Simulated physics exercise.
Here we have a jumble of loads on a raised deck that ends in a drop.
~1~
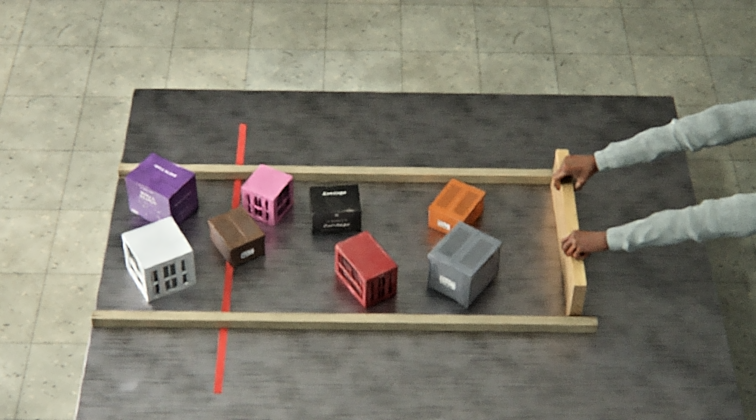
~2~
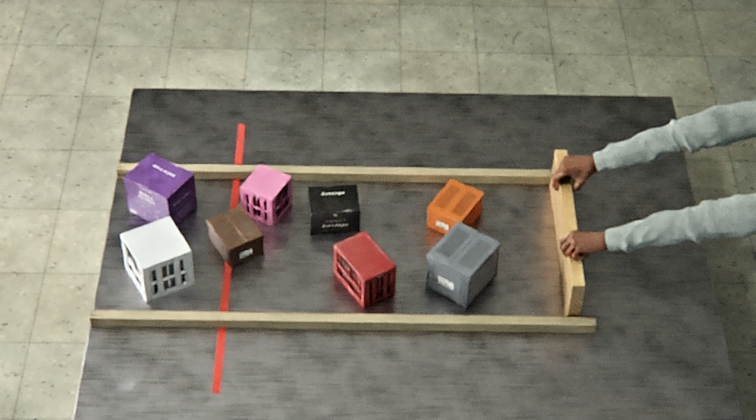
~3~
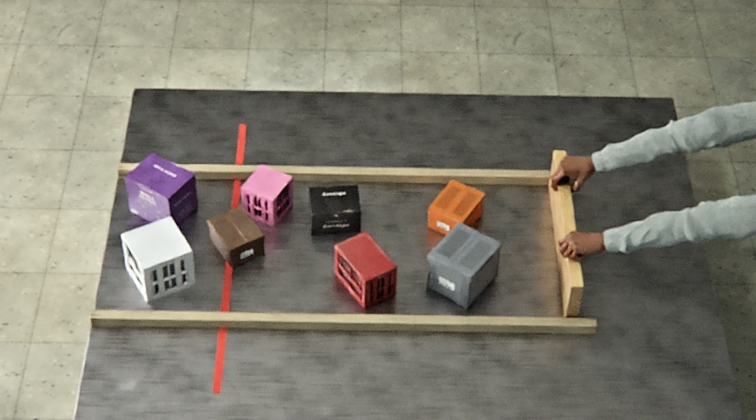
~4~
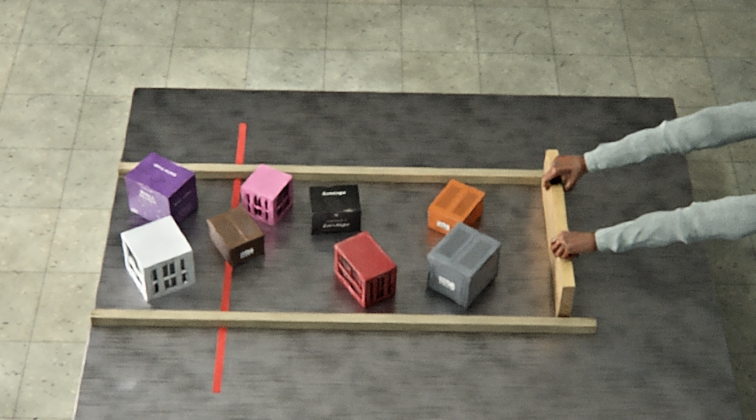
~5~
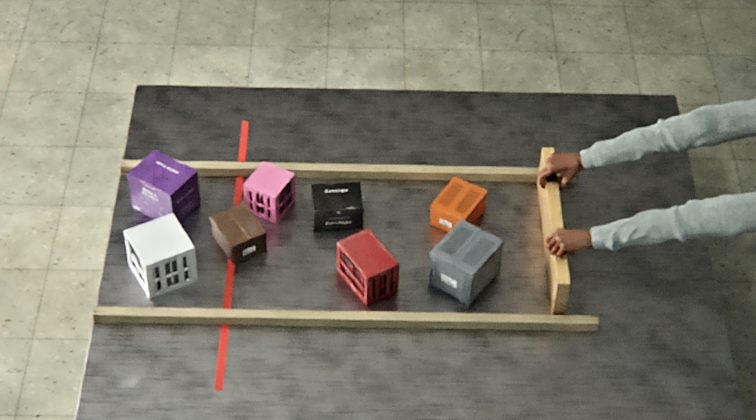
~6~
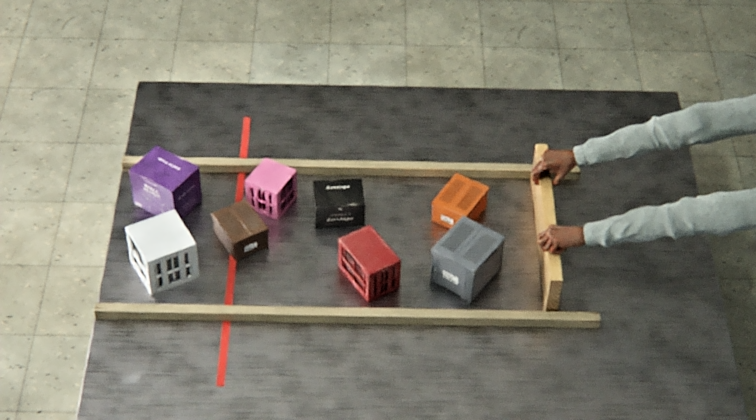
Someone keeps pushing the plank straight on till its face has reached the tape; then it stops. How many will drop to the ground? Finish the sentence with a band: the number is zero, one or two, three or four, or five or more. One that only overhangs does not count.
The number is one or two.
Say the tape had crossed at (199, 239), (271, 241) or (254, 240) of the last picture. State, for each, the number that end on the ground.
Taken one after another, the numbers are 3, 0 and 1.
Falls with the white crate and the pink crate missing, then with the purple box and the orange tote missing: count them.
I'd say 0 the first time and 0 the second time.
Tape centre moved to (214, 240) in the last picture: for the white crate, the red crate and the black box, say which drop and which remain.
Outcome - white crate: It is not there; red crate: It stays up there; black box: It stays up there.
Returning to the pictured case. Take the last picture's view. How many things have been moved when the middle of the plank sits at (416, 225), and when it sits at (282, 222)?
At the first point the count is 3, at the second it's 8.
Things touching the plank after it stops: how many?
It is in contact with 2.
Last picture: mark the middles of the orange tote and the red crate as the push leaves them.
Answer: First (218, 206), after that (161, 261).
Soon after, none off yet; purple box at rest near (166, 185); white crate at rest near (163, 252); brown tote at rest near (241, 231).
After that, none off yet; purple box at rest near (166, 185); white crate at rest near (163, 252); brown tote moving near (237, 229).
In the end, the number that fall off is one or two; gone, purple box.
